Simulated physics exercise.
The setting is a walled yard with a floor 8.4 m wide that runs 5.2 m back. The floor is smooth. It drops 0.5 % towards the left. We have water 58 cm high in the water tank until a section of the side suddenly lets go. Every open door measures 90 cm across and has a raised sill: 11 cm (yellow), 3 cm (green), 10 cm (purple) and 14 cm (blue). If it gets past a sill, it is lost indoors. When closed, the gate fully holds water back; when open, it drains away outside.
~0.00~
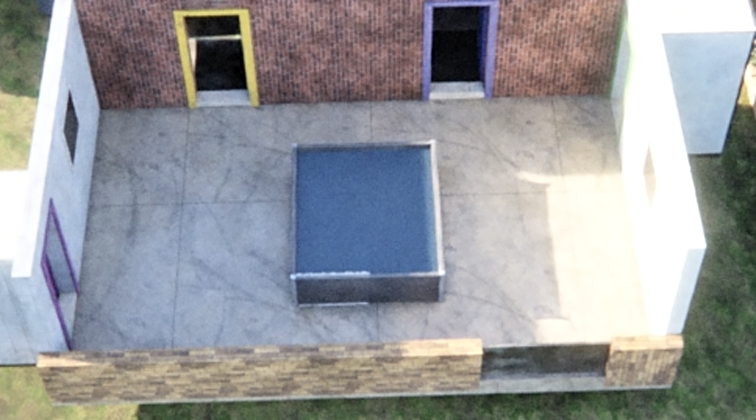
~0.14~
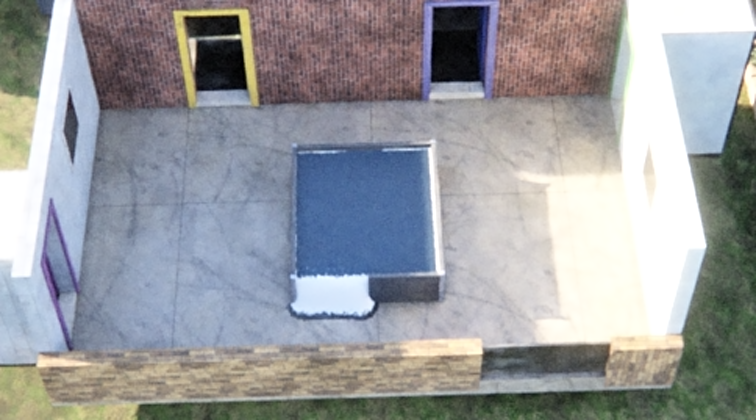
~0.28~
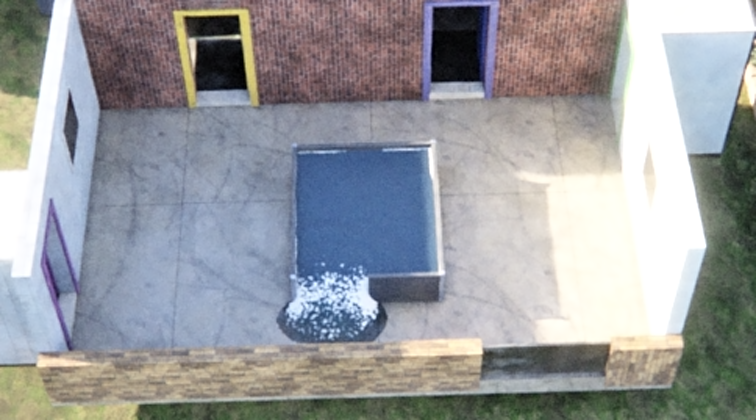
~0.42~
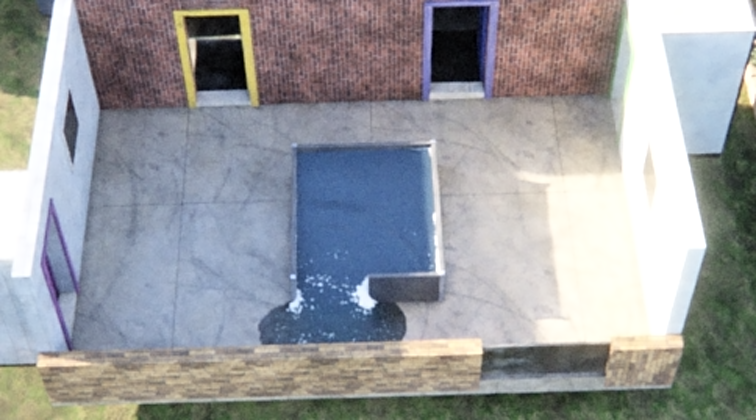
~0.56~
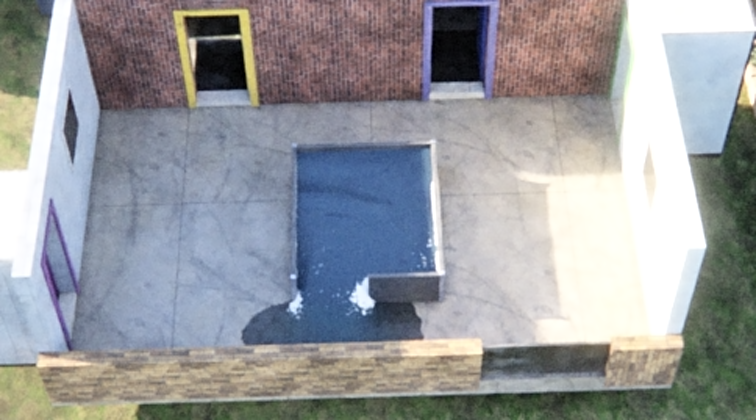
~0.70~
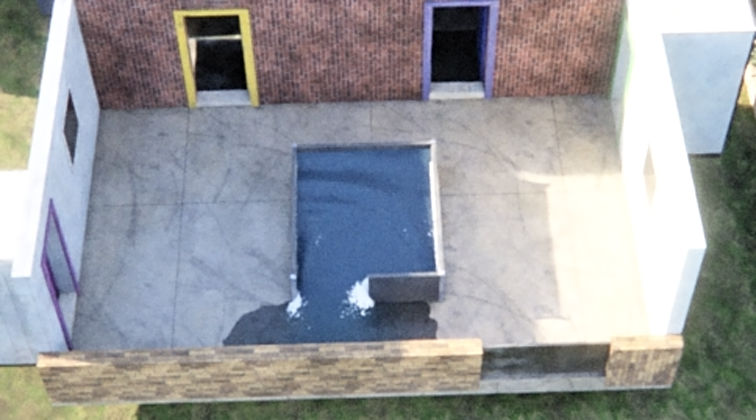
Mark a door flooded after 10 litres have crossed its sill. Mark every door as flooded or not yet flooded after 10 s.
After that time, yellow door: Not yet flooded; green door: Flooded; purple door: Flooded; blue door: Not yet flooded.
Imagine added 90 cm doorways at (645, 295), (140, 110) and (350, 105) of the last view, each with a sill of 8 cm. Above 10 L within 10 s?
Well, the first is on the high side, the second is on the high side, and the third is on the low side.
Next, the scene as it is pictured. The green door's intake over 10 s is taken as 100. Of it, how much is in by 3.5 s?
About 0 per cent.
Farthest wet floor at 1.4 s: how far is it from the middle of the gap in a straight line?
I'd put it close to 3.2 m.
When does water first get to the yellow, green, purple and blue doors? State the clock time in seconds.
Arrival times: Yellow 5.0 seconds, green 4.0 seconds, purple 2.0 seconds, blue 6.0 seconds.
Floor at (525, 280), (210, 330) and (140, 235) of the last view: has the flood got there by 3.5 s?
First spot submerged, second submerged, third submerged.
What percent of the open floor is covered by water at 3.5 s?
45 %.
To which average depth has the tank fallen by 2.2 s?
Some 37 cm on average.
After 1.4 s water covers 10 % of the floor and is deepest (44 cm) near (319, 371); yellow door not reached, green door not reached, purple door not reached, blue door not reached.
After 2.2 s water covers 30 % of the floor and is deepest (41 cm) near (332, 371); yellow door not reached, green door not reached, purple door 18 cm at the sill, 3 L in, blue door not reached.
After 3.5 s water covers 45 % of the floor and is deepest (28 cm) near (332, 360); yellow door not reached, green door not reached, purple door 23 cm at the sill, 76 L in, blue door not reached.
After 6.0 s water covers 70 % of the floor and is deepest (20 cm) near (332, 371); yellow door 8 cm at the sill, 0 L in, green door 5 cm at the sill, 1 L in, purple door 16 cm at the sill, 156 L in, blue door not reached.
After 10.0 s water covers 95 % of the floor and is deepest (14 cm) near (351, 117); yellow door 7 cm at the sill, 0 L in, green door 7 cm at the sill, 33 L in, purple door 10 cm at the sill, 181 L in, blue door 6 cm at the sill, 0 L in.
